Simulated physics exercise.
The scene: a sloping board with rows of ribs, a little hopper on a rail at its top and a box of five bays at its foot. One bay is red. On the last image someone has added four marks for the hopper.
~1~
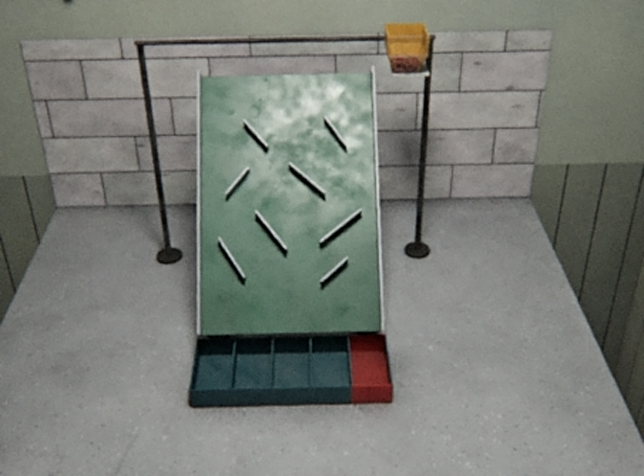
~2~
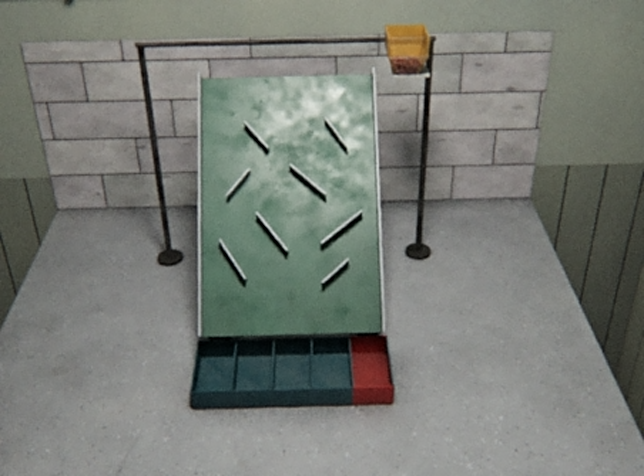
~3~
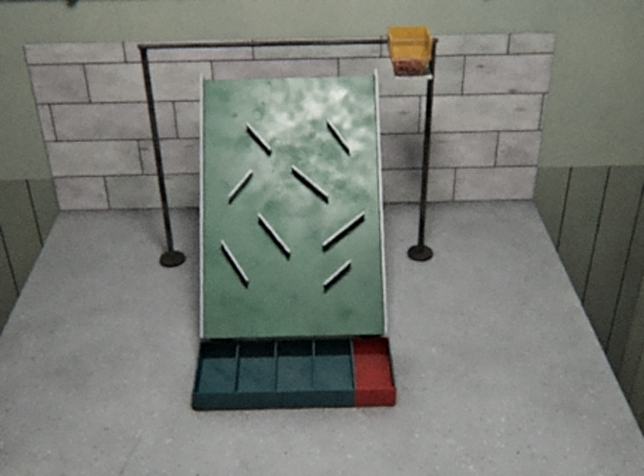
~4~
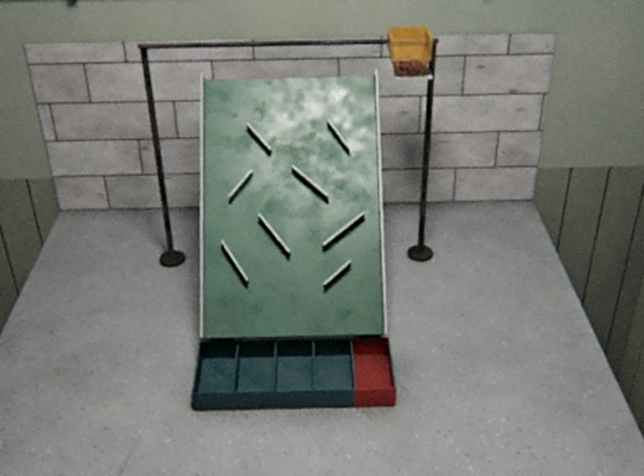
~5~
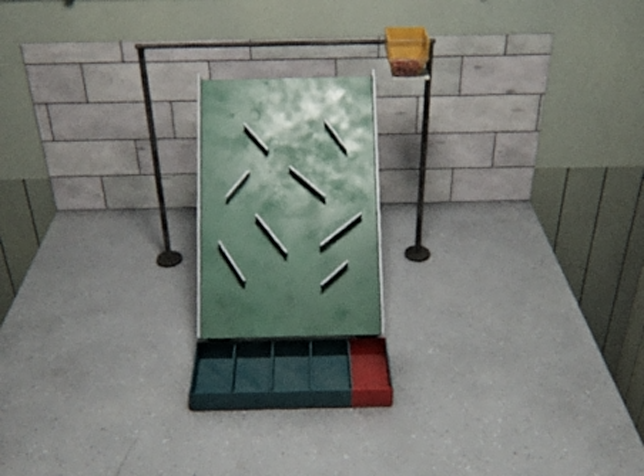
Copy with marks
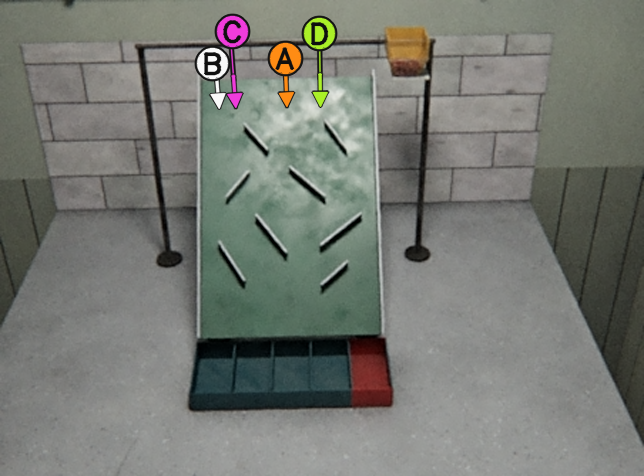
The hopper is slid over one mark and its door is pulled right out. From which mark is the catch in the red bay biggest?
Choose D.
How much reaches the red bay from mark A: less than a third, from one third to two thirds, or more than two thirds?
Mark A gives less than a third.
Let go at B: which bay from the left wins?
It is the first one.
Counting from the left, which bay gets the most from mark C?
The first from the left.
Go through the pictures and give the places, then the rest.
Hopper at (405, 65), clay pellets, door shut, in the first picture.
Ribs (244, 121) to (268, 147), (325, 117) to (347, 146), (227, 195) to (249, 169), in the second picture.
Ribs (292, 166) to (328, 196), (259, 214) to (290, 252), (323, 244) to (364, 212), in the third picture.
Ribs (222, 240) to (247, 280), (324, 284) to (351, 260), in the fourth picture.
Red bay at (372, 396), number 5 of 5 from the left, in the fifth picture.
On the marked copy, mark A meets the board at (286, 101); mark B meets the board at (218, 103); mark C meets the board at (235, 102); mark D meets the board at (320, 101).
If A is chosen, none in the red bay, nearly all in other bays, a small part held on the board.
If B is chosen, none in the red bay, all in other bays.
If C is chosen, none in the red bay, all in other bays.
If D is chosen, about a quarter in the red bay, about two thirds in other bays, a stray few held on the board.
